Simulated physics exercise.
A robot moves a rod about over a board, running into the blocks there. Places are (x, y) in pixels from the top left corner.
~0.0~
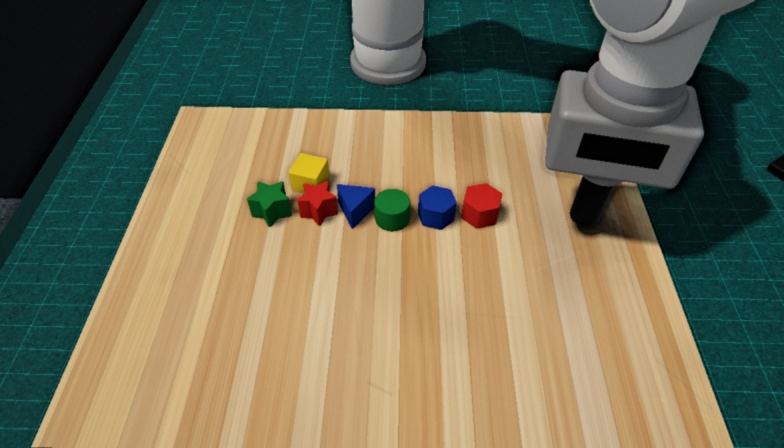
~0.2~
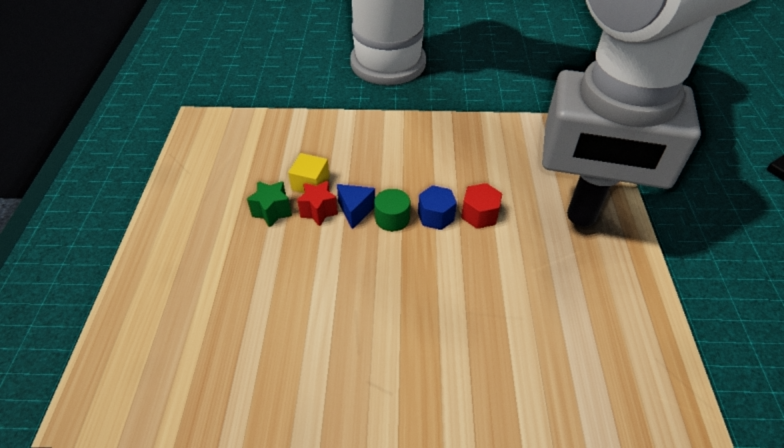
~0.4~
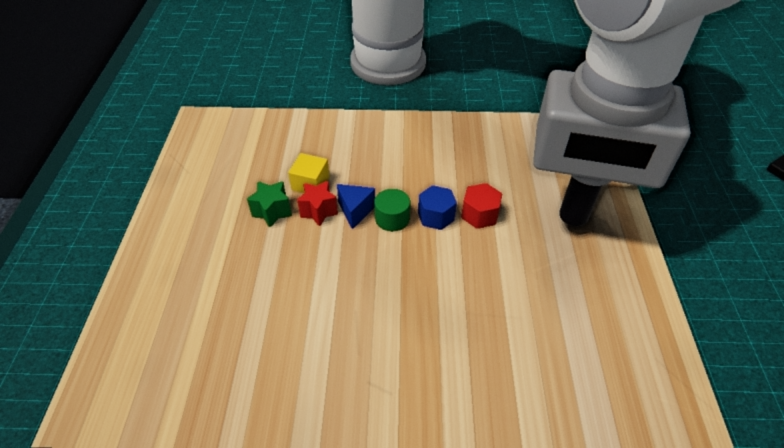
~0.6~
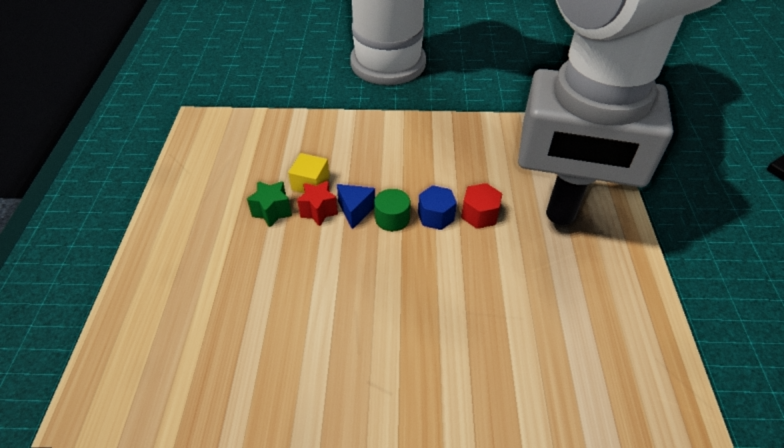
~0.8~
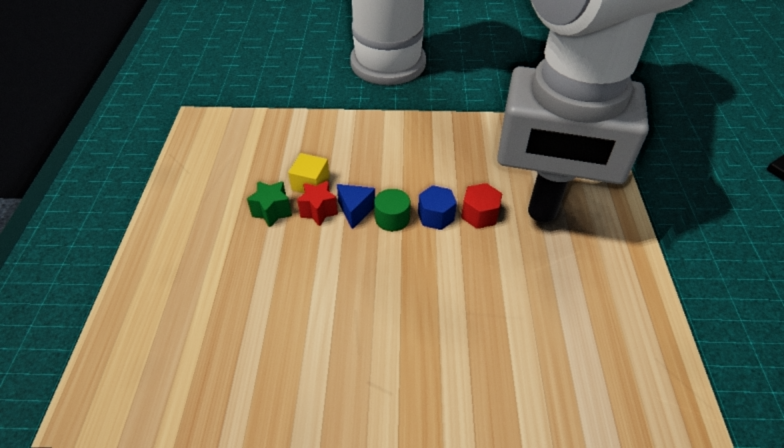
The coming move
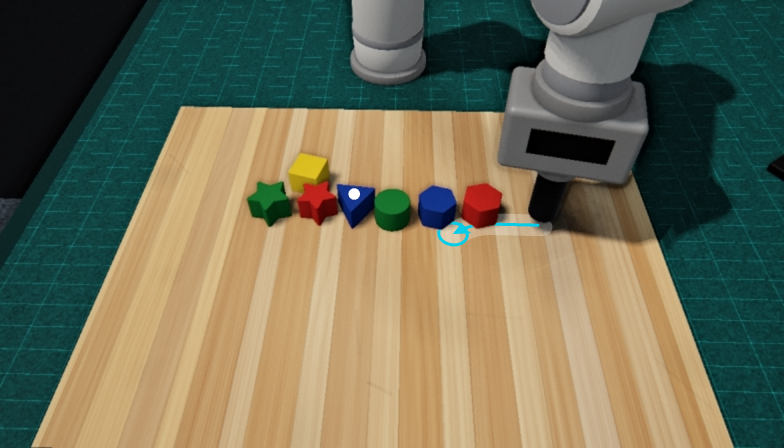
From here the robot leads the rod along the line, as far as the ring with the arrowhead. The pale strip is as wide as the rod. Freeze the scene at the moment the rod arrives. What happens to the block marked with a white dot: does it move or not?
Stays where it is.
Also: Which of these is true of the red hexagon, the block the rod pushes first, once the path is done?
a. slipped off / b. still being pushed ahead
Choice a: Slipped off.
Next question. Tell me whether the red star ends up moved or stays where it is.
The red star will stay where it stands.
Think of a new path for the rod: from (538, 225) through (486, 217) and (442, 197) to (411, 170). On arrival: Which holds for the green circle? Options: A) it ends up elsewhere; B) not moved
I choose A.
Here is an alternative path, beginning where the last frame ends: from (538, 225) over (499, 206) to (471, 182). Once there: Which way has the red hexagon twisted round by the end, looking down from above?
Twists anticlockwise.
Drawn move, from (538, 225) via (508, 224) and (479, 225), ending at (453, 234); the dot is on the blue three-sided block.
The first path, step by step. Halfway along, rod at (495, 212); blue hexagon at (433, 197), turned 15° anticlockwise; red hexagon at (468, 192), turned 20° clockwise.
At the end, rod at (455, 222); red star still; blue three-sided block still; green circle at (388, 202); blue hexagon at (423, 193), turned 45° anticlockwise; red hexagon at (458, 186), turned 45° clockwise.
